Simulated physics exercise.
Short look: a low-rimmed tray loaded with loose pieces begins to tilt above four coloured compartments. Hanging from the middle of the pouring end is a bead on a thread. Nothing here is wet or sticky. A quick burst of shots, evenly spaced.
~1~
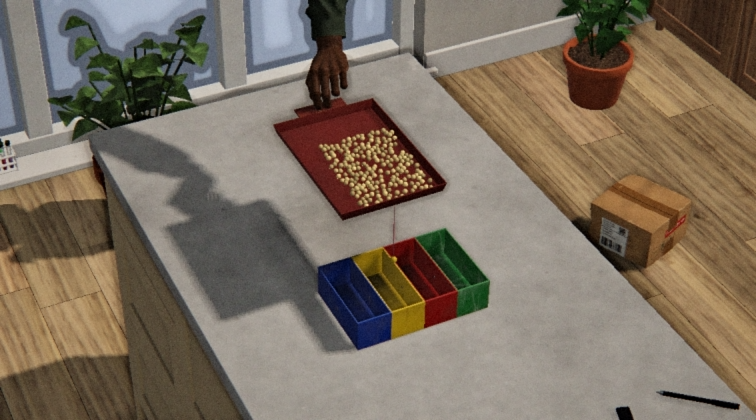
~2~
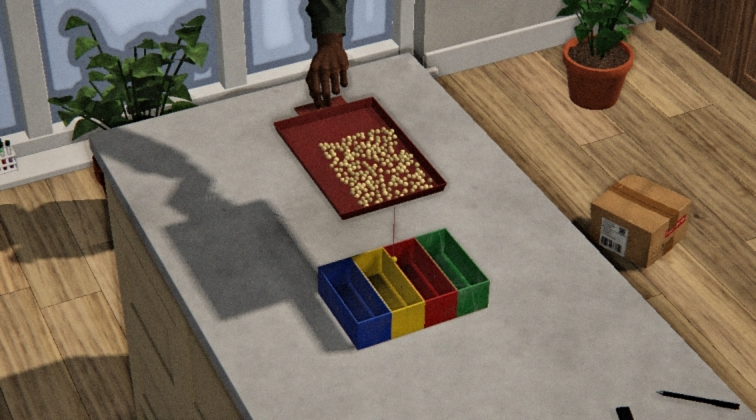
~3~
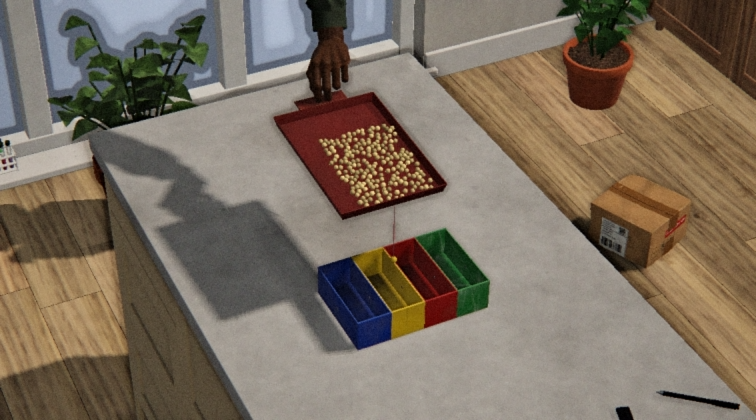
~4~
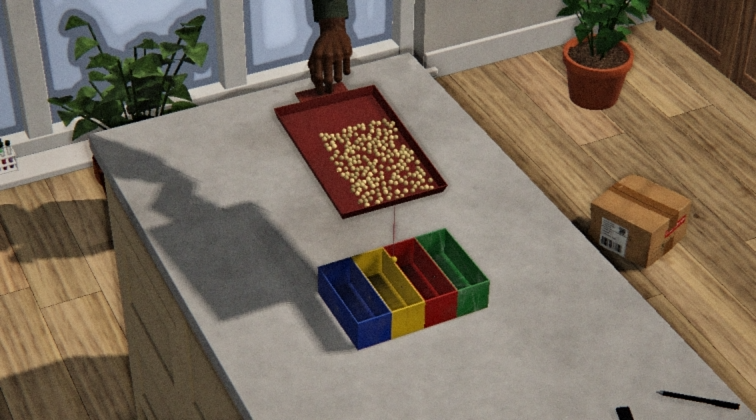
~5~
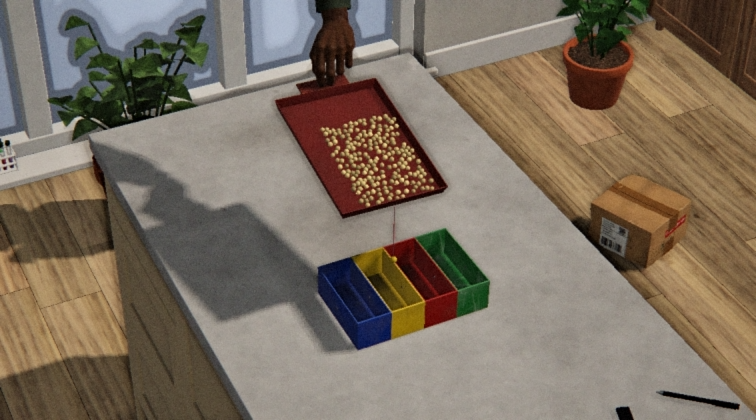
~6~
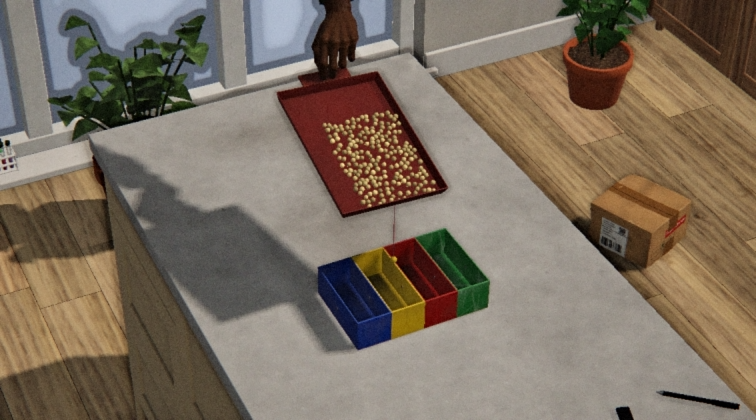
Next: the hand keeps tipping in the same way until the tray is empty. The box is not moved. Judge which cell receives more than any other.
The green cell receives the most.
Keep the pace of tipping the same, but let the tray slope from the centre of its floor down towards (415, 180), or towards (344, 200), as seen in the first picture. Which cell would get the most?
The green cell, then the blue one.
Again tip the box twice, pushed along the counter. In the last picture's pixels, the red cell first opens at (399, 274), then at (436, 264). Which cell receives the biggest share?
Green, then the red one.
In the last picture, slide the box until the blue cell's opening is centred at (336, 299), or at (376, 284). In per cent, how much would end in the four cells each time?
Close to 70 in a hundred, then close to 100 in a hundred.
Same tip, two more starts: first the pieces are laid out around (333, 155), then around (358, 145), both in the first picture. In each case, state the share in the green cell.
First case around 40 %, second case around 50 %.
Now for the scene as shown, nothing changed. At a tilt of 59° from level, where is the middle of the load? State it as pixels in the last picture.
Near the pixel (414, 188).
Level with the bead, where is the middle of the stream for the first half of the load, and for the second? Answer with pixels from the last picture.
Starting near (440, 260), moving on to near (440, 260).
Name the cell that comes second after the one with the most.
Second: The cell in red.
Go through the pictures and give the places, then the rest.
Corners of the pouring end at (343, 212) and (443, 182), level; middle of the load at (375, 167), soya beans; bead on its thread at (394, 260); blue cell at (374, 329); yellow cell at (408, 318); red cell at (441, 307); green cell at (473, 296), in the first frame.
Corners of the pouring end at (343, 212) and (443, 182), level; middle of the load at (375, 166), in the second frame.
Corners of the pouring end at (343, 211) and (443, 183), tipped barely, lowest at the right corner; middle of the load at (375, 164), in the third frame.
Corners of the pouring end at (344, 211) and (444, 184), tipped a little, lowest at the right corner; middle of the load at (375, 161), in the fourth frame.
Corners of the pouring end at (344, 211) and (444, 185), tipped a little, lowest at the right corner; middle of the load at (376, 159), in the fifth frame.
Corners of the pouring end at (345, 211) and (444, 186), tipped clearly, lowest at the right corner; middle of the load at (379, 158), about a third on the move; blue cell at (374, 329); yellow cell at (408, 318); red cell at (441, 307); green cell at (473, 296), in the sixth frame.
Soon after the last picture, tray tipped steeply; nearly all on the tray; a stray few in the yellow cell; a stray few in the red cell; a stray few falling or outside the box.
A little later, tray tipped right over; a small part on the tray; about a third in the green cell; about a quarter in the red cell; a small part in the yellow cell; about a quarter falling or outside the box.
Later still, tray tipped past a quarter turn; about half in the green cell; about a third in the red cell; a small part in the yellow cell; a stray few falling or outside the box.
At rest, tray tipped past a quarter turn; about half in the green cell; about a third in the red cell; a small part in the yellow cell; none in the blue cell; a stray few outside the box.
